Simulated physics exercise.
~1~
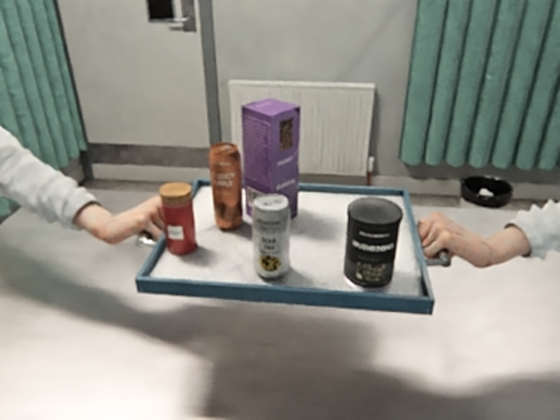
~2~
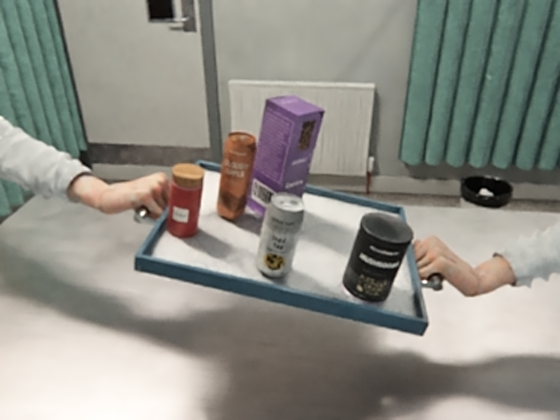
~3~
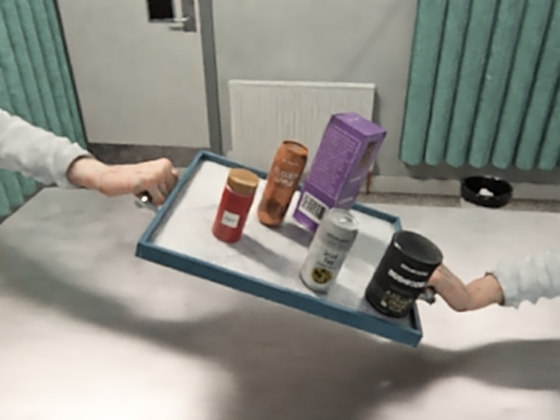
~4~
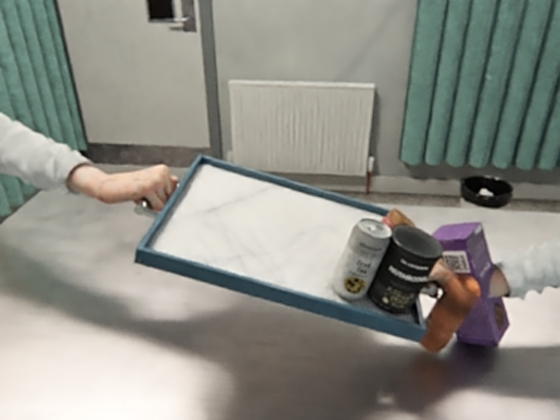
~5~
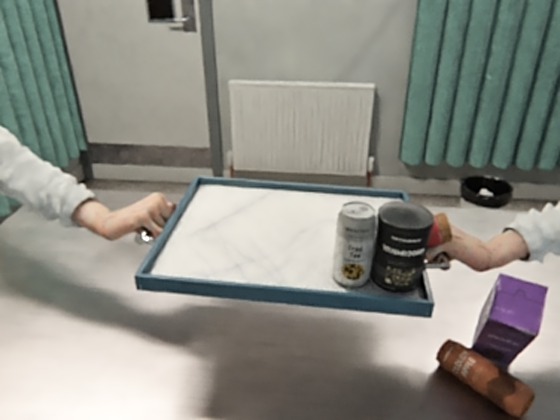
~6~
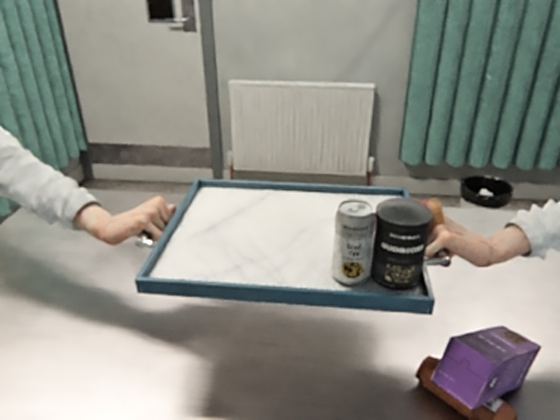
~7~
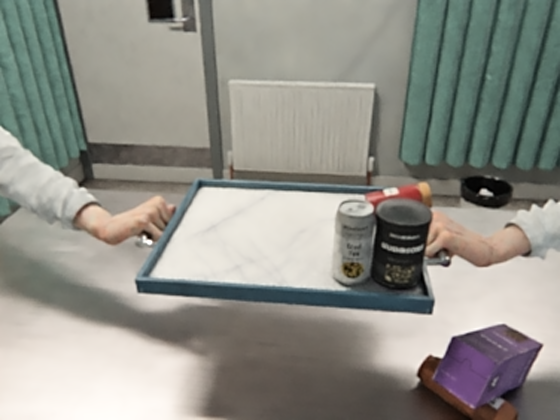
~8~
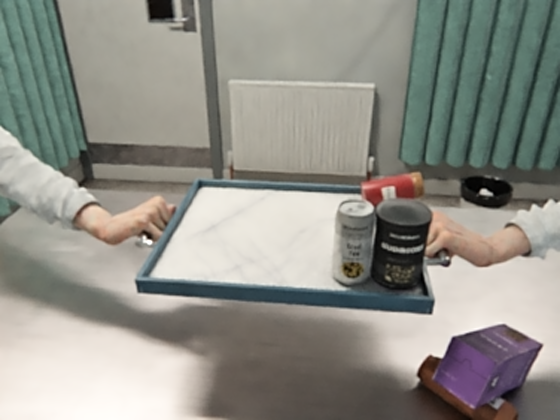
At first, two hands hold a blue-rimmed tray level, with a red shaker, an orange can, a purple carton, a white can and a black tin standing on it. The hands tip the tray down towards the right, and the items lean and shift that way. The orange can and purple carton tumble over the right edge, while the others bunch up at that end. As the tray is levelled, the red shaker topples behind the black tin, then rolls towards the back rim. It ends lying there, the white can and black tin upright side by side, with the carton and orange can fallen below.
